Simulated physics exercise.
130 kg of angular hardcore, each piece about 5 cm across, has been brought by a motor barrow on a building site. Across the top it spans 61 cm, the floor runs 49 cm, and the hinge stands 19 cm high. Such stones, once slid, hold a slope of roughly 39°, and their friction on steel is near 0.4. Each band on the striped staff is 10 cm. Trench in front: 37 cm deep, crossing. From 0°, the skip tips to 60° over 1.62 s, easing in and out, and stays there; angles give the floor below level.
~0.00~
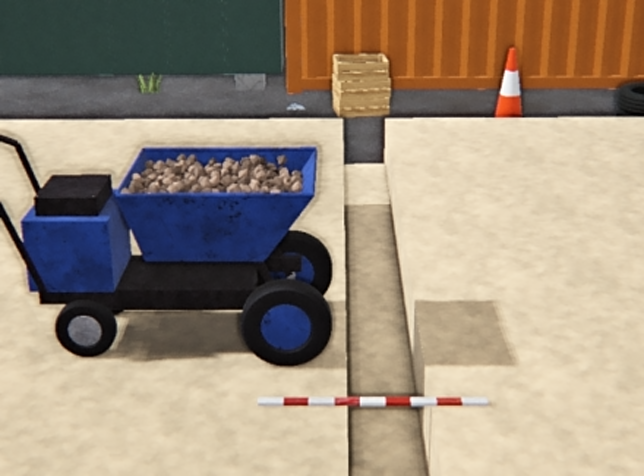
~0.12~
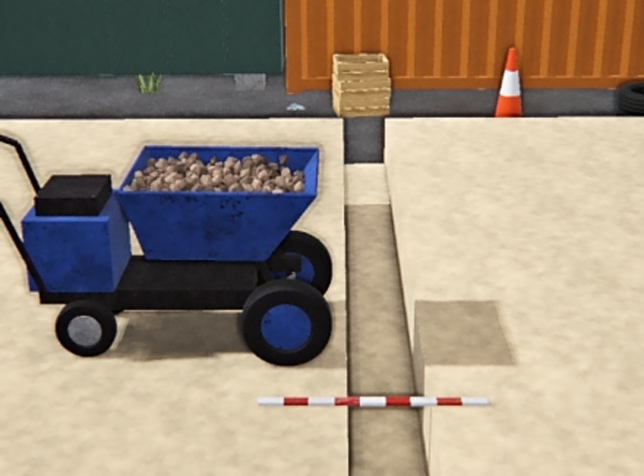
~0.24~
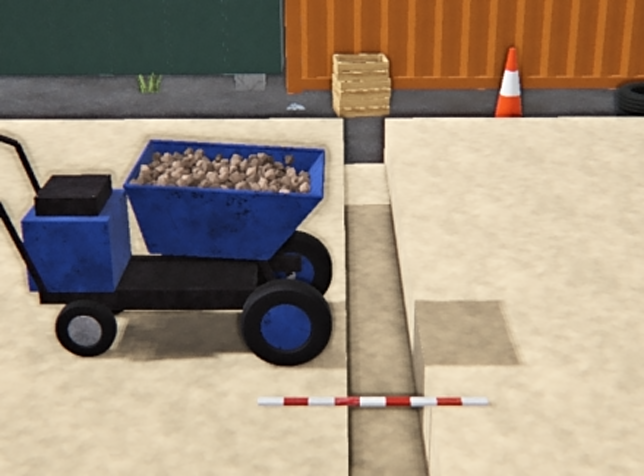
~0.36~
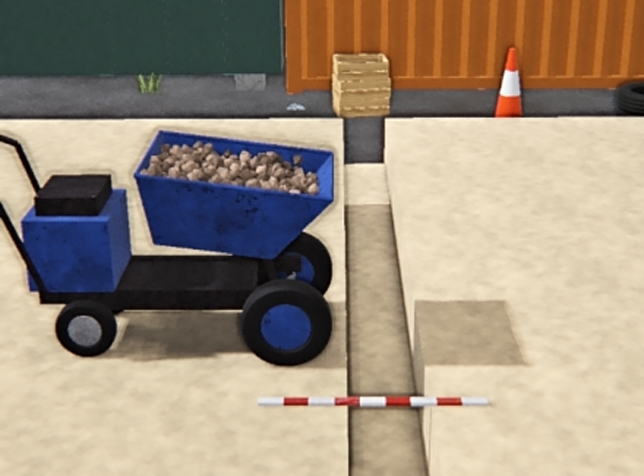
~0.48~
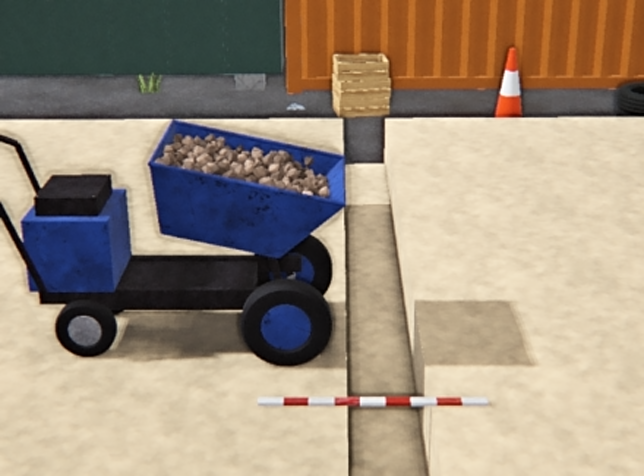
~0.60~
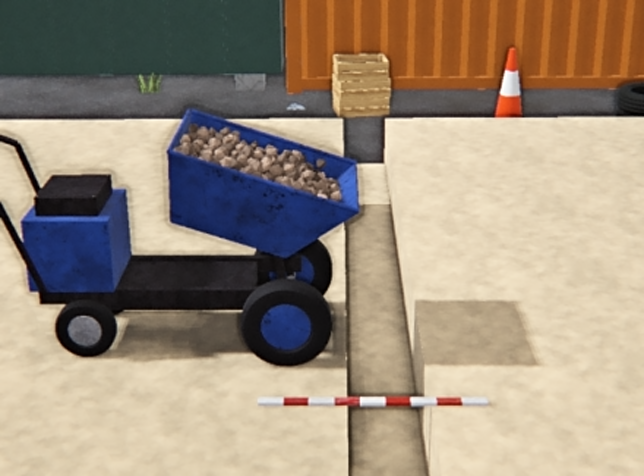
A blue motor barrow loaded with brown stones stood beside a narrow trench, and its skip slowly tilted toward the right, the back end rising while the stones stayed heaped inside.
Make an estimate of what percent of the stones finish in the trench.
About 3 percent.
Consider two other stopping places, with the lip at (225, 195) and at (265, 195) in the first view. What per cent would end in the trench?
Roughly 30 in a hundred from the first, 20 in a hundred from the second.
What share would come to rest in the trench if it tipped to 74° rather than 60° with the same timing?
Close to 20 per cent then.
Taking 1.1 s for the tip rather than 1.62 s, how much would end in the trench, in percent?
I'd put it at some 5 in a hundred.
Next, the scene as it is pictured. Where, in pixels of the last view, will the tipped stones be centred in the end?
The stones end up centred near (464, 334).
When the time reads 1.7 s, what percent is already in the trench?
Something like 0 in a hundred.
After 1.2 s the floor is at 51°; 100 % in the skip; the foremost stones are at (400, 238).
After 1.7 s the floor is at 60°; 90 % in the skip, 9 % past the trench; the foremost stones are at (489, 334).
After 2.1 s the floor is at 60°; 77 % in the skip, 22 % past the trench; the foremost stones are at (544, 337).
After 4.0 s the floor is at 60°; 68 % in the skip, 3 % in the trench, 29 % past the trench; the foremost stones are at (565, 320).
